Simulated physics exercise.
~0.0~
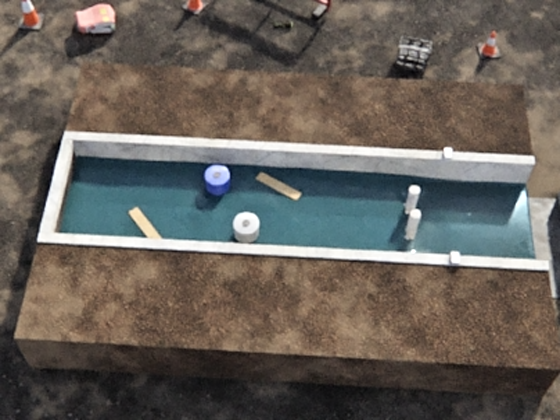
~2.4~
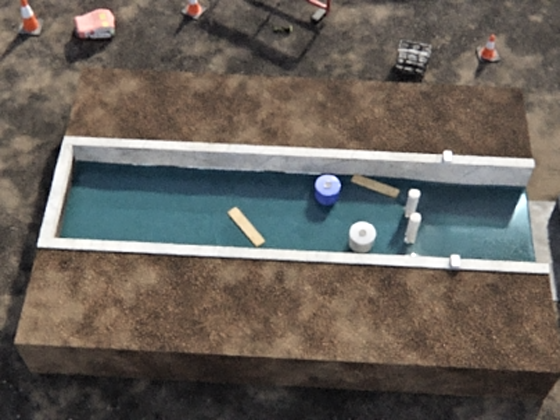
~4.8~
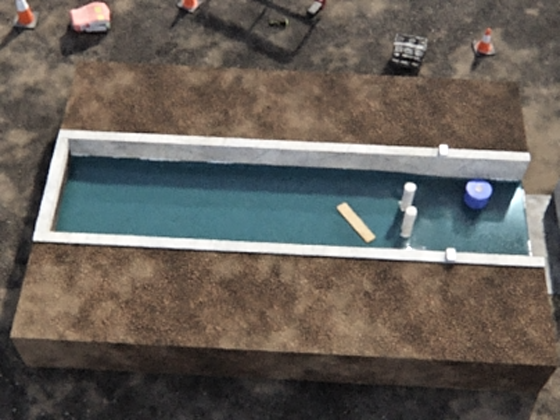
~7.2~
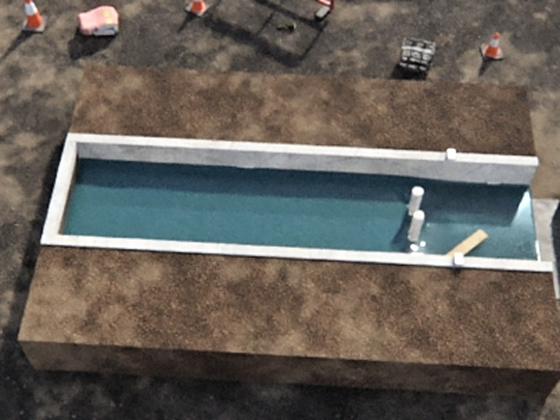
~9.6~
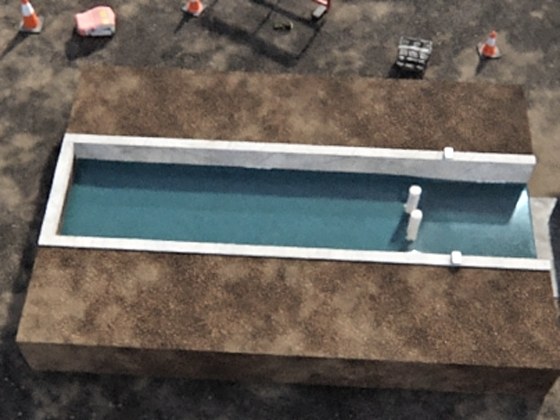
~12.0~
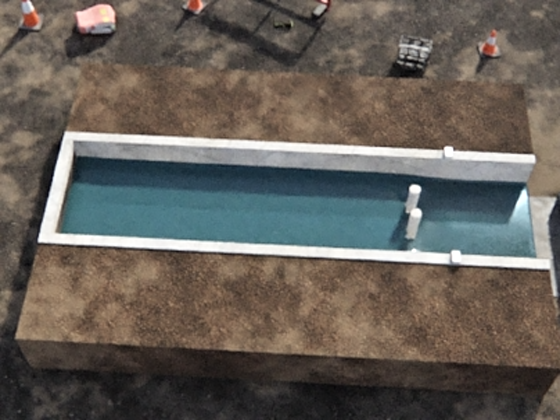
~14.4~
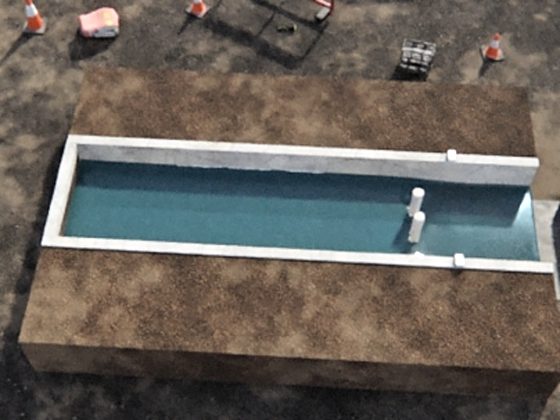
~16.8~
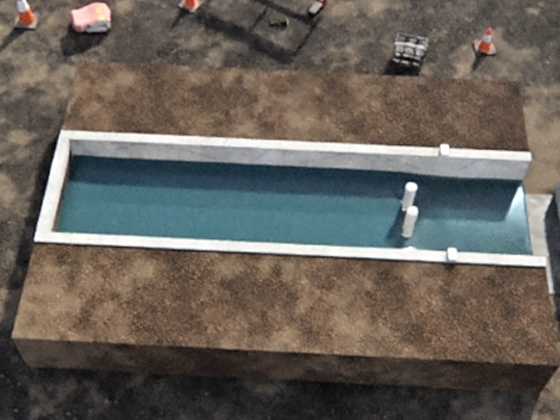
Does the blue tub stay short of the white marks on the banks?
No, the blue tub does not stay short of them. It drifts right, passes the white marks and is then gone from the channel.
